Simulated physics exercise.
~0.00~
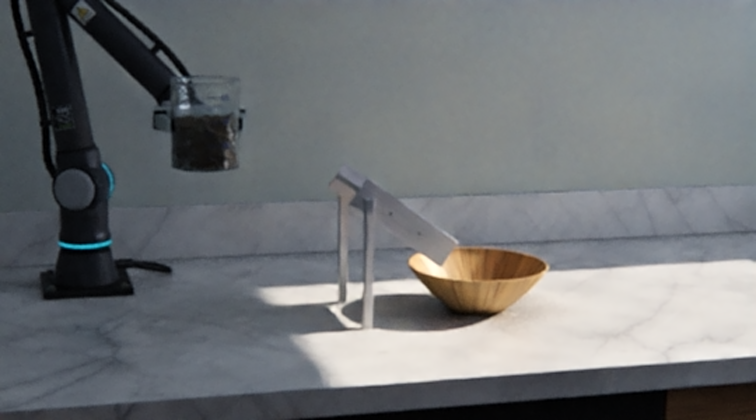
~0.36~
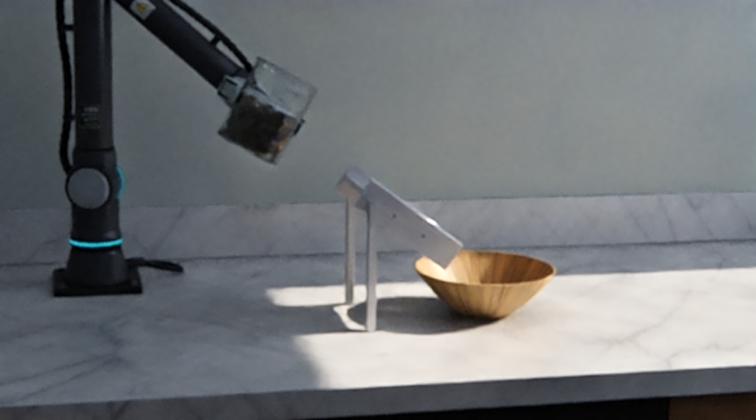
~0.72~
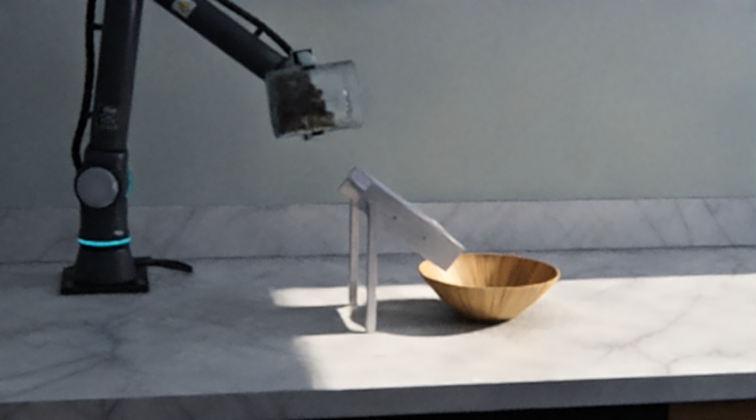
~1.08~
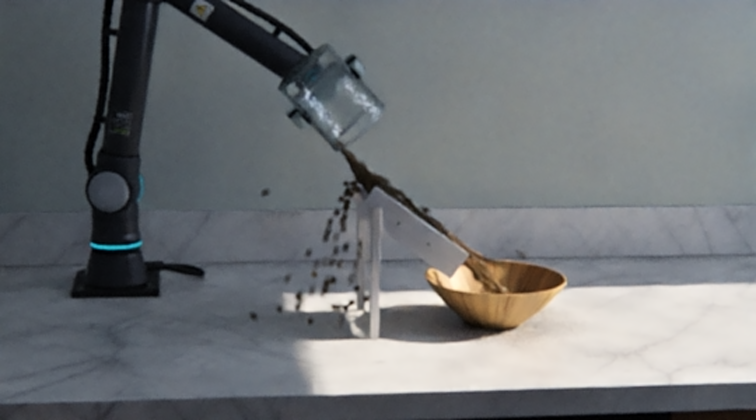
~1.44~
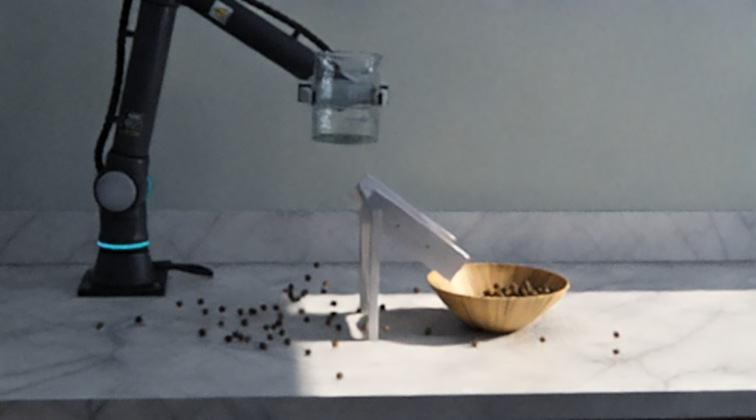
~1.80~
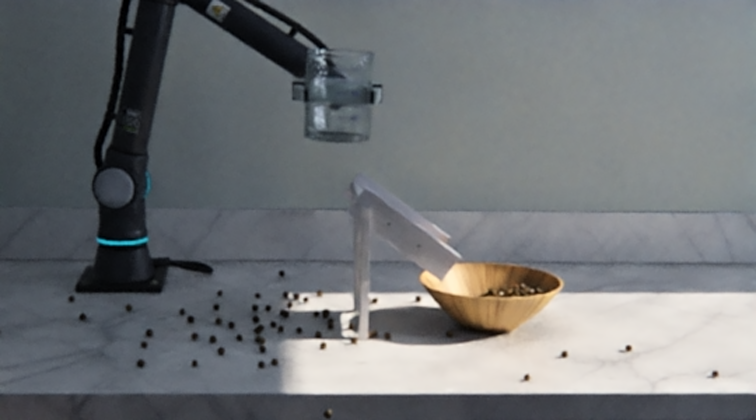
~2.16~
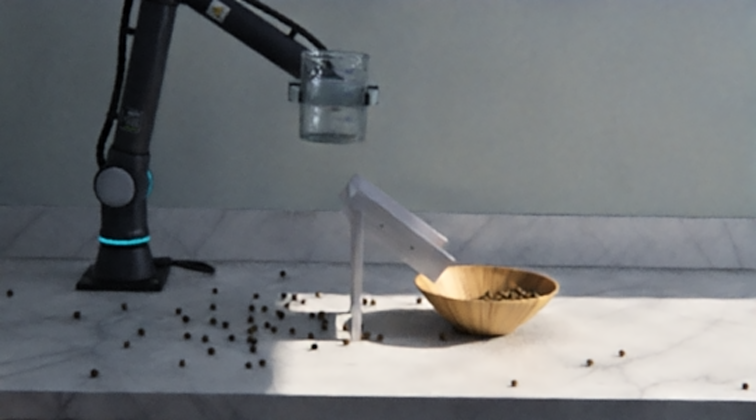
A black robot arm with glowing blue rings stands at the left of a pale marble counter against a grey-green wall, seen from the side as the view drifts slightly. It grips a clear cup of dark beads, while a white sloping chute on legs leads down to a wooden bowl at the right. The arm carries the cup rightward, tilting it onto its side above the chute. It then tips the cup nearly upside down, and beads pour down the chute while others spill beside its legs. The emptied cup turns upright, leaving most beads in the bowl and many scattered across the counter.
